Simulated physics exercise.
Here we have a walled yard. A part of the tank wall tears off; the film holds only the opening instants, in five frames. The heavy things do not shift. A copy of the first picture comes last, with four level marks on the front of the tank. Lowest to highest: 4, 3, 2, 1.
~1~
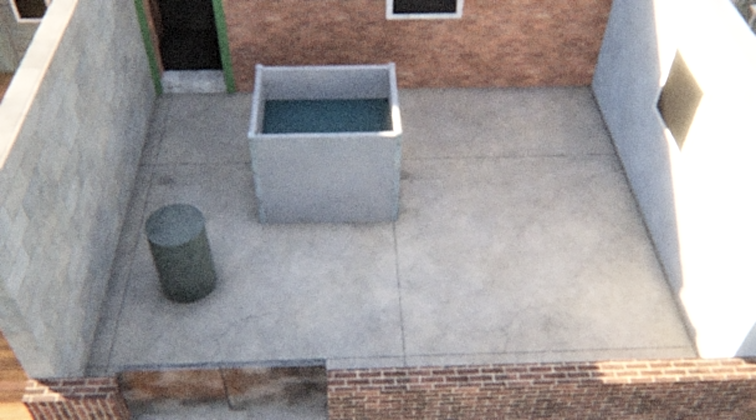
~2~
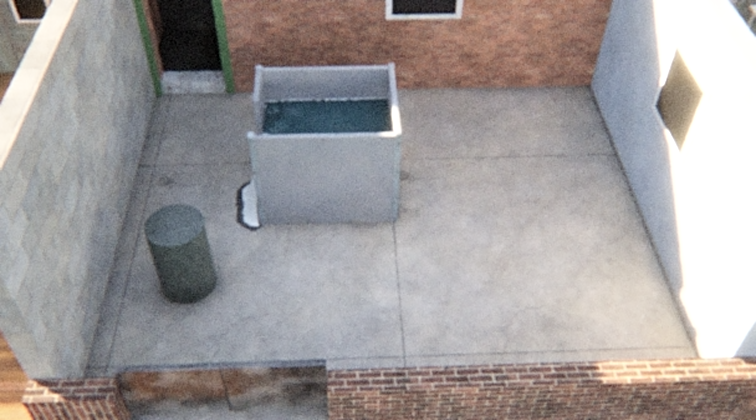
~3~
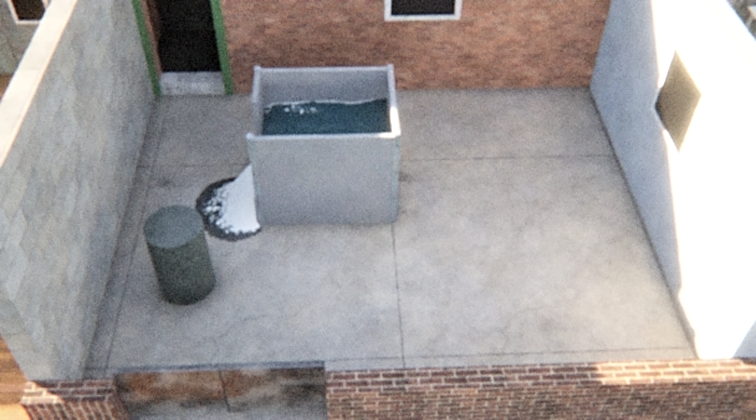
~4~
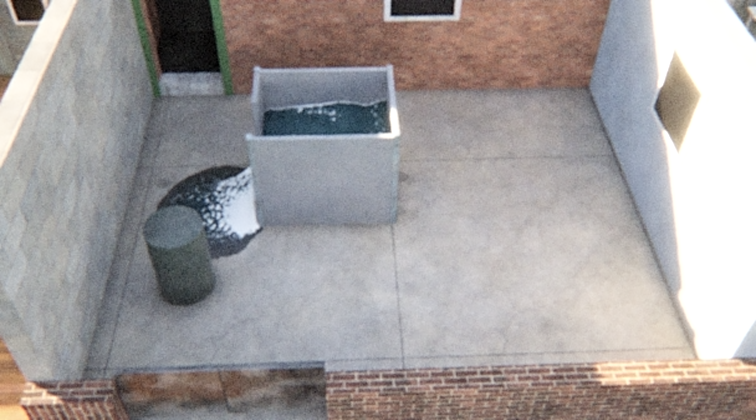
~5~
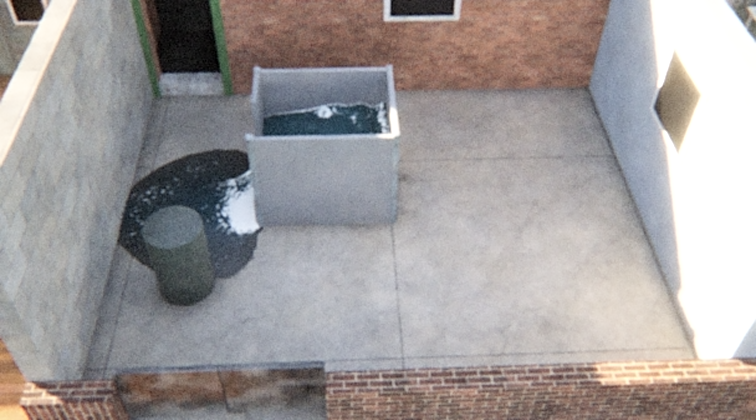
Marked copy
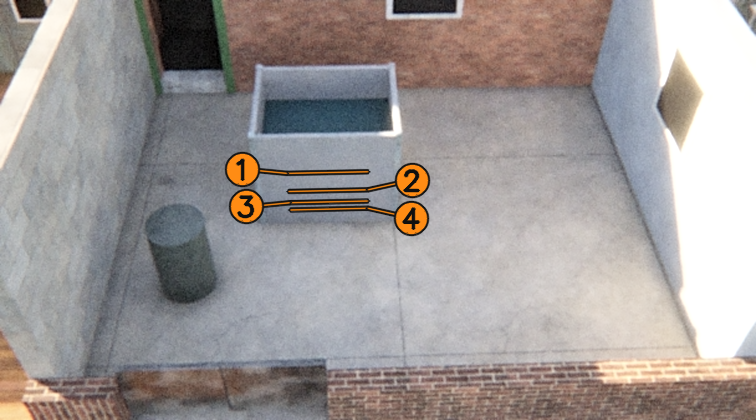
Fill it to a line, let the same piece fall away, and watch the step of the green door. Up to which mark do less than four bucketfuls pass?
1 is the one.
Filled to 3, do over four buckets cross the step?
No, not at all.
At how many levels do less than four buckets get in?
All of the four.
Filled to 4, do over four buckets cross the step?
No, that is safe.
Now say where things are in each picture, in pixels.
Water in the tank at rest, its middle at (327, 130); foot of the green doorway at (196, 93); shut gate at (223, 370).
Water covers 1 % of the ground and shows as far out as (250, 222).
Water covers 2 % of the ground and shows as far out as (239, 182).
Water covers 5 % of the ground and shows as far out as (221, 239).
Water covers 9 % of the ground and shows as far out as (120, 232).
On the marked copy, 1 at (327, 172); 2 at (328, 190); 3 at (328, 201); 4 at (329, 209); from the bottom up 4, 3, 2, 1.
If 1 is chosen, a bucket or two gets in.
If 2 is chosen, nothing gets over.
If 3 is chosen, nothing gets over.
If 4 is chosen, nothing gets over.
